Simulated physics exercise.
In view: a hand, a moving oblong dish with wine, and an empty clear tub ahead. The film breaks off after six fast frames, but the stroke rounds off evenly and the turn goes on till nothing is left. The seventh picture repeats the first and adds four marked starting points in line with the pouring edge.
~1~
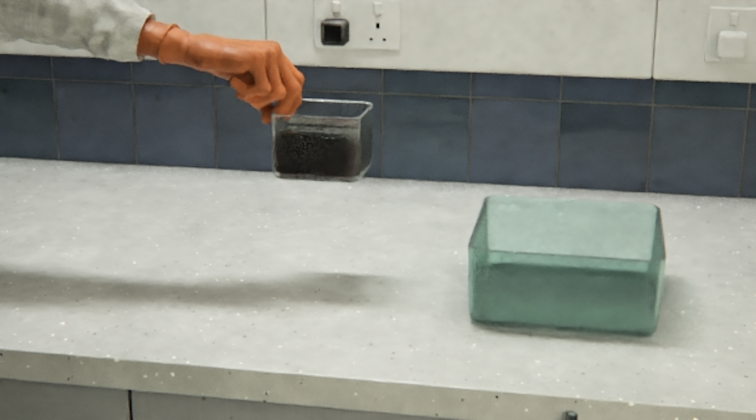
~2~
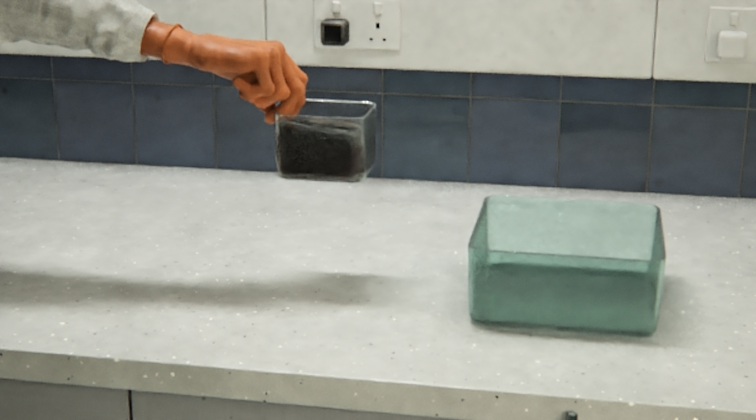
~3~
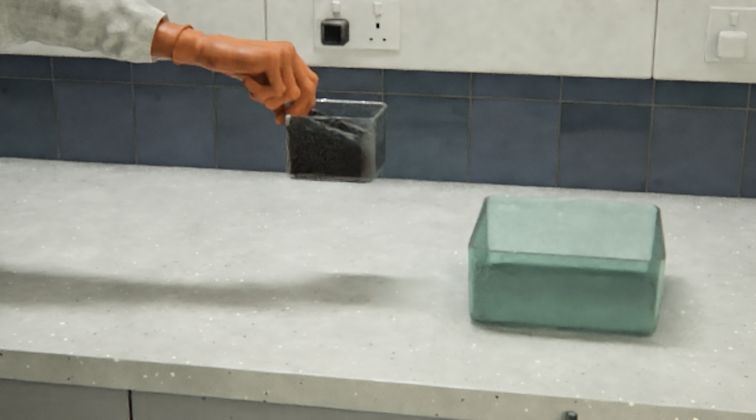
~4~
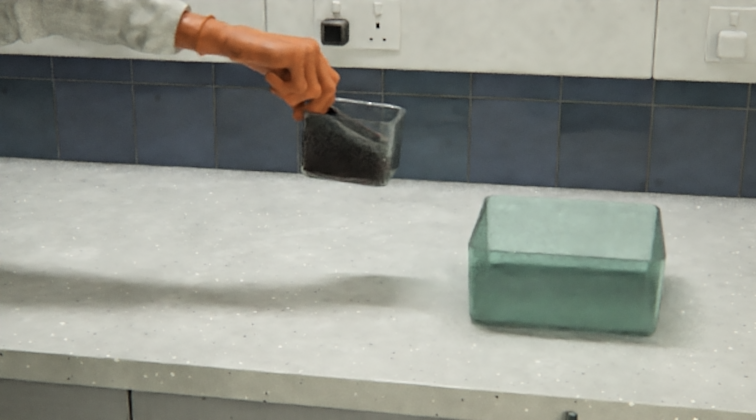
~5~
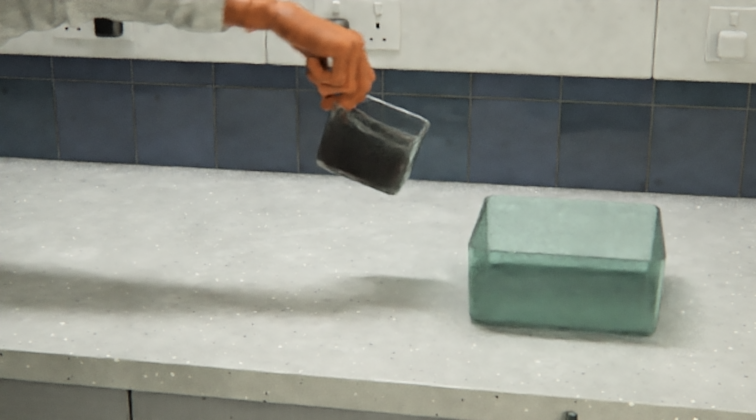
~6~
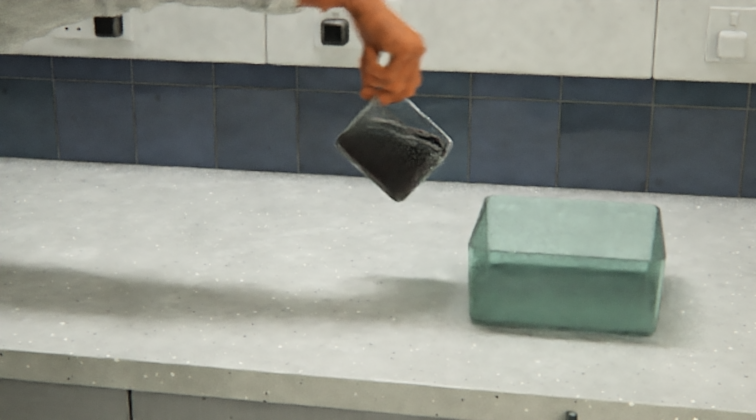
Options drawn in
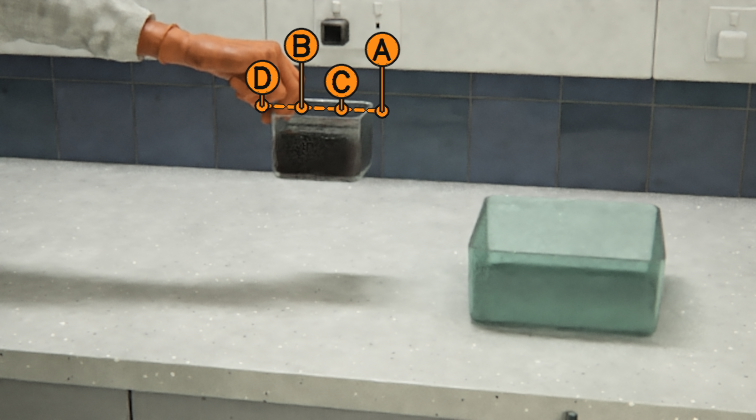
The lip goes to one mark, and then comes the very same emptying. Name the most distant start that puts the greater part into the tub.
The answer is dot C.
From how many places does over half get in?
Two of the four.
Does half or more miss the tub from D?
Yes, it does.
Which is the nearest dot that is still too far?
That would be B.
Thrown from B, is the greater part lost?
Yes.
On the marked copy, A at (382, 111); B at (301, 107); C at (341, 109); D at (262, 105).
With A, about 79 % lands in the tub, 3 % falls short and 18 % goes beside or beyond.
With B, about 20 % lands in the tub, 77 % falls short and 3 % goes beside or beyond.
With C, about 73 % lands in the tub, 12 % falls short and 15 % goes beside or beyond.
With D, about 0 % lands in the tub, 98 % falls short.
